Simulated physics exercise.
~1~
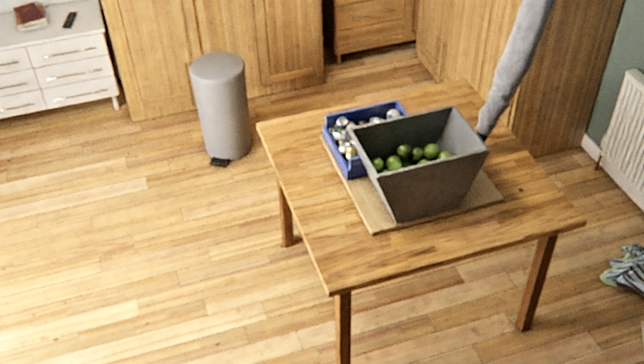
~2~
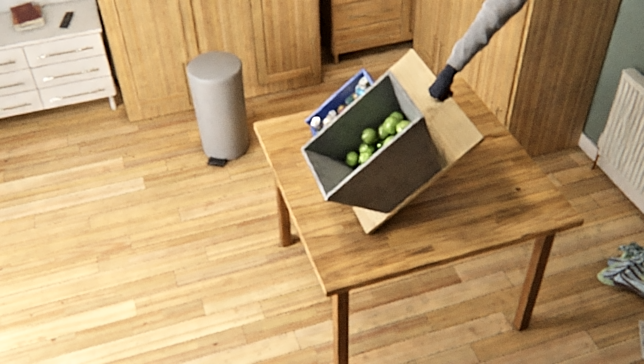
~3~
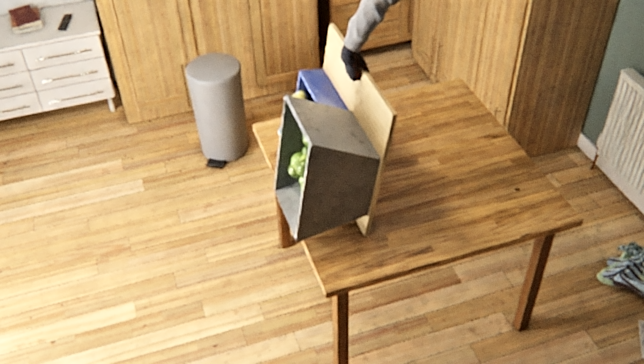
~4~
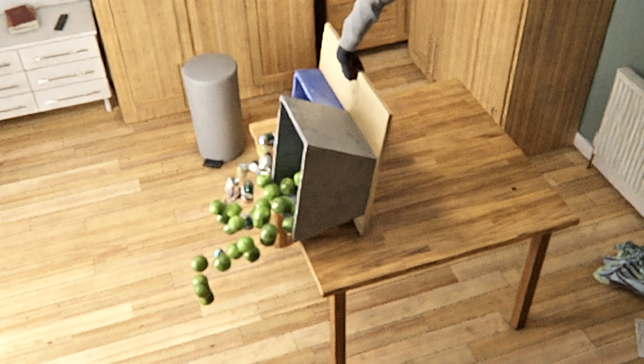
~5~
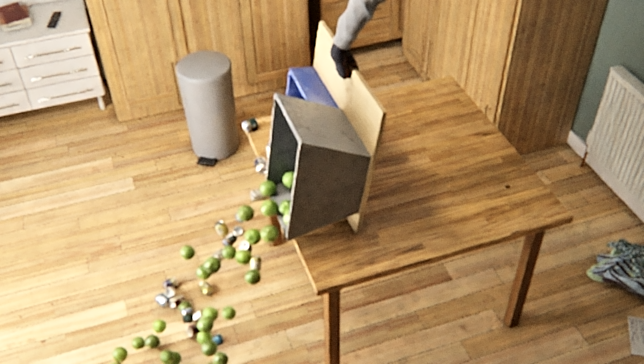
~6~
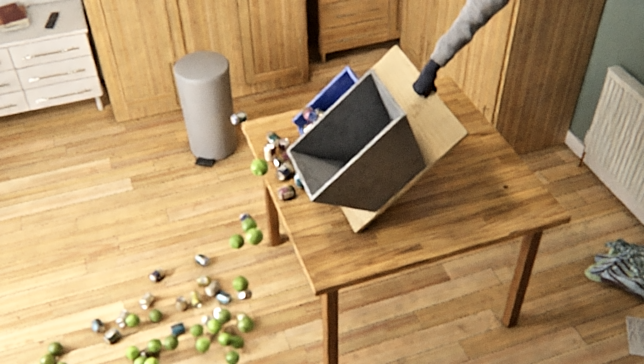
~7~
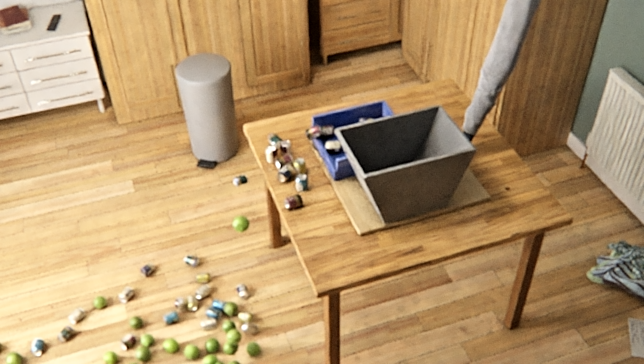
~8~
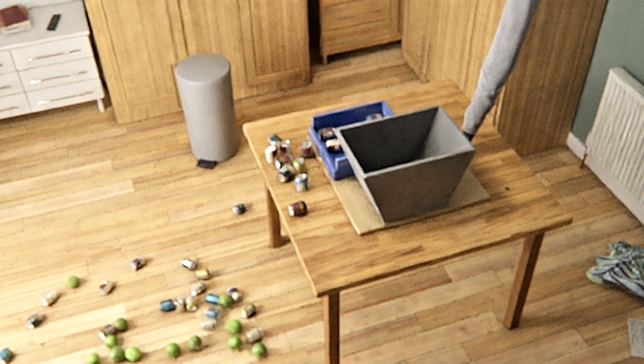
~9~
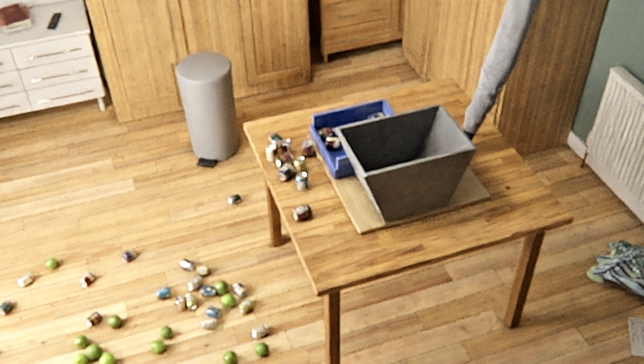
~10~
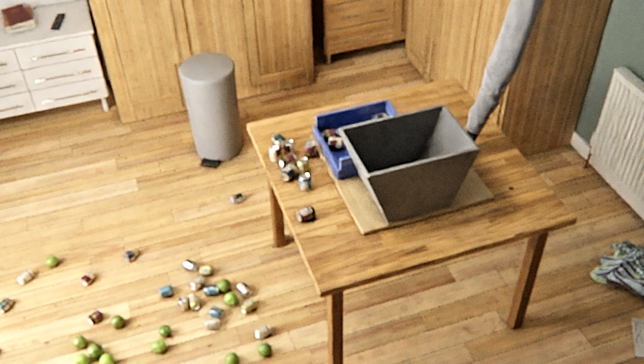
A plywood board carrying a grey tray of green apples and a blue tray of small cans lies on a wooden table, with a gloved arm at its far side. The arm lifts the right end until the board stands nearly upright, both trays facing left. Apples and cans pour over the table's edge and scatter across the floor, while the board stays steep. The arm then lowers it flat as the spilled pieces roll farther left. Finally the grey tray sits empty, a few cans remain in the blue one, and others lie beside it and across the floorboards.
